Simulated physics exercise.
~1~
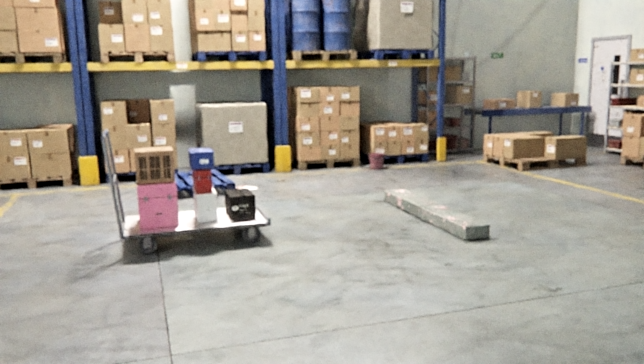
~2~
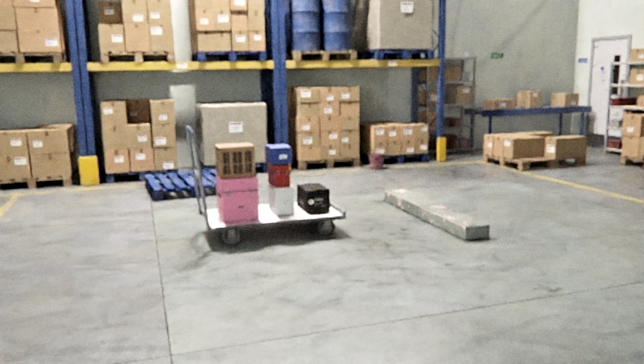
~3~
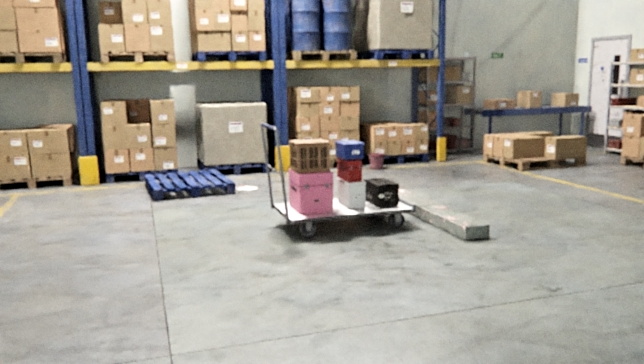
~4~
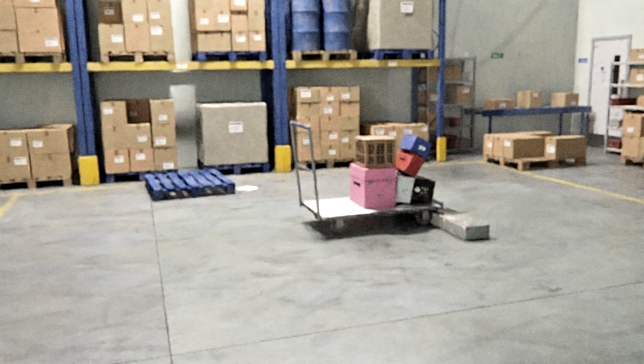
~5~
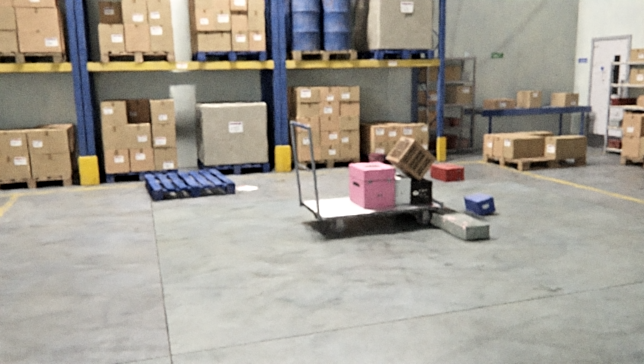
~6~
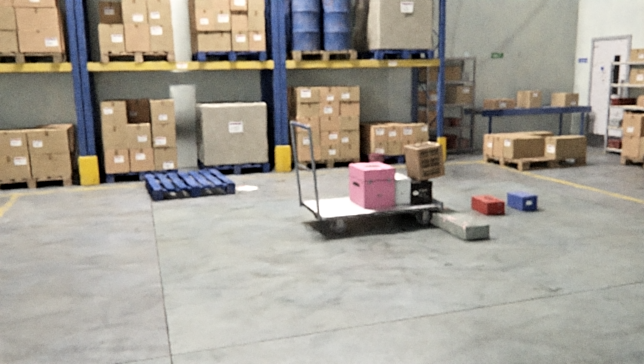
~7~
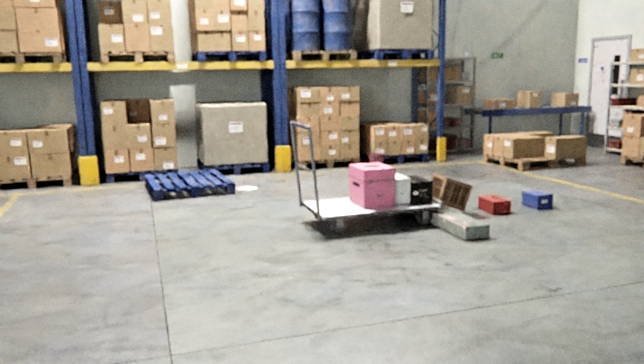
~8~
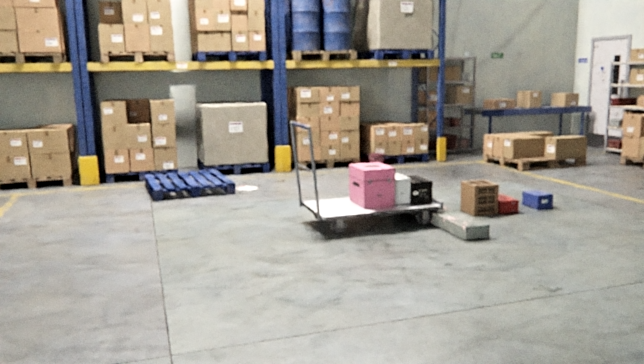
A flatbed trolley rolled right across a warehouse floor and jammed against a low step, sending its blue tote, red toolbox and brown crate tumbling off the front, while the pink toolbox, white tote and black box stayed on the deck.
